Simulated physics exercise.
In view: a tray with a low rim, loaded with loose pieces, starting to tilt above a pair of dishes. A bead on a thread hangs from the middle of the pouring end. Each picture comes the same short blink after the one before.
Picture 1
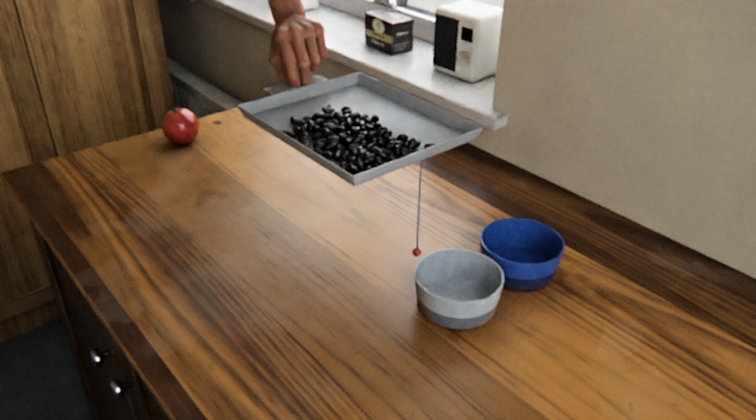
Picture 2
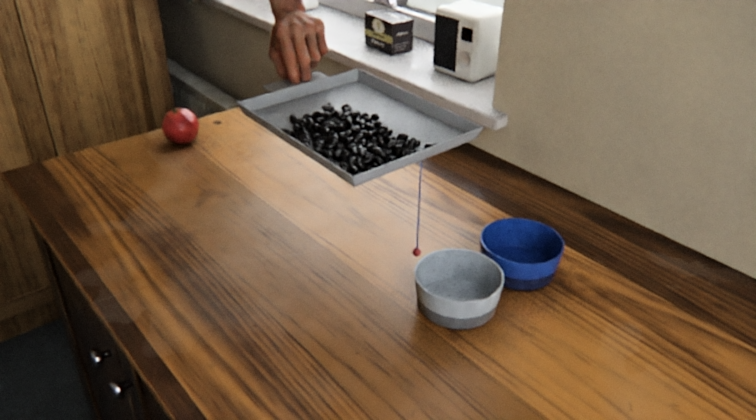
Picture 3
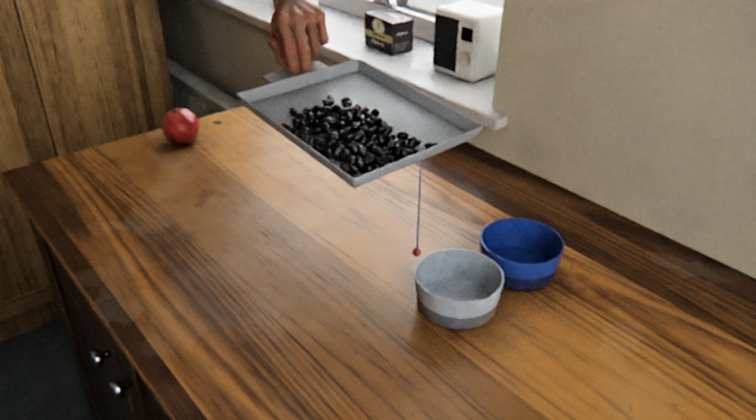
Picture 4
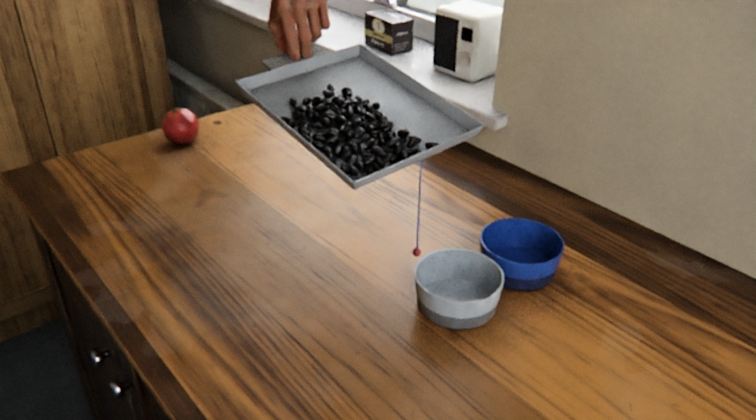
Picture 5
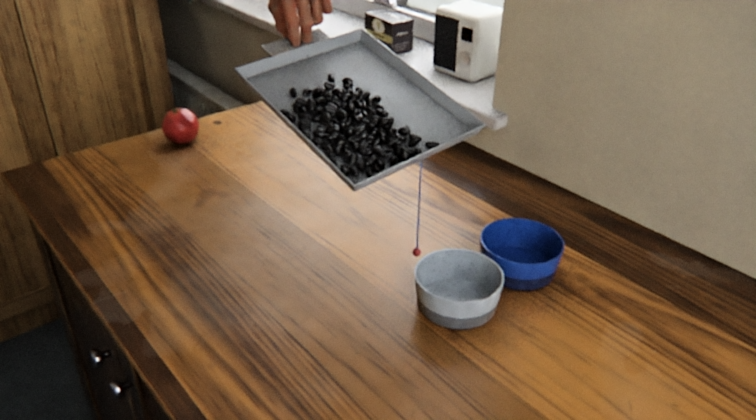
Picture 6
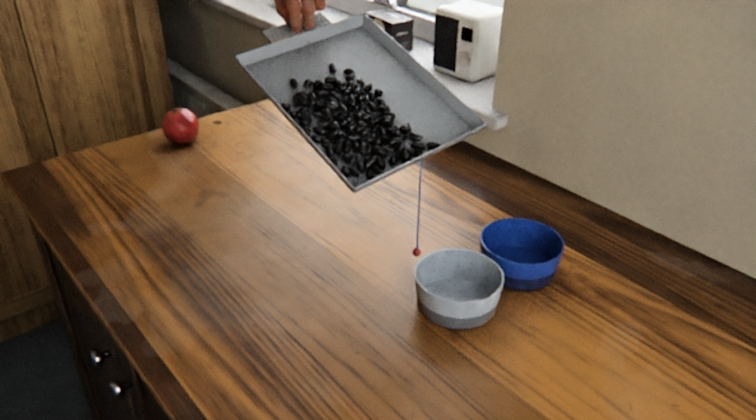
The clip opens on a hand holding a gray tray of black beans almost level above a wooden counter, near a gray dish and a blue dish, with a red bead hanging on a thread. The hand raises the tray's back end, tilting it steadily steeper toward its front left corner, while the beans shift slightly.
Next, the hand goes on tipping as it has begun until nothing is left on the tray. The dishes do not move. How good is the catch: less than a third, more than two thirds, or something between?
Together they catch under a third.
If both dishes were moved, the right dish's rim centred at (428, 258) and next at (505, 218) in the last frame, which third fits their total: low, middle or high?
In turn: The middle third; less than a third.
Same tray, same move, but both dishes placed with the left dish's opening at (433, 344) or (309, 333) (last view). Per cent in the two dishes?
The first gives 10 %, the second 70 %.
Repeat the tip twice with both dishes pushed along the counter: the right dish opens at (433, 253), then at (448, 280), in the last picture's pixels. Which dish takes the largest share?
First left, then the left-hand dish.
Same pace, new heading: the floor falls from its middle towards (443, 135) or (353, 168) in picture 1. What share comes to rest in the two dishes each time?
The first gives 30 %, the second 0 %.
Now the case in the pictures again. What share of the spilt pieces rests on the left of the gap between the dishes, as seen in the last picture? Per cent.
Near 100 %.
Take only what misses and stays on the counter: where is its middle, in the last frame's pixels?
Near (389, 352).
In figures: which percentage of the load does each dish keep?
Left dish near 10 in a hundred; right dish near 0.
Just after the last frame, tray tipped steeply; almost all on the tray; just a few in the air.
A moment on, tray tipped past a quarter turn; about a tenth on the tray; about a tenth in the left dish; roughly half outside both; roughly a third in the air.
Further on, tray tipped past a quarter turn; about a tenth in the left dish; the larger part outside both.
When it is over, tray tipped past a quarter turn; about a tenth in the left dish; not one in the right dish; the larger part outside both.
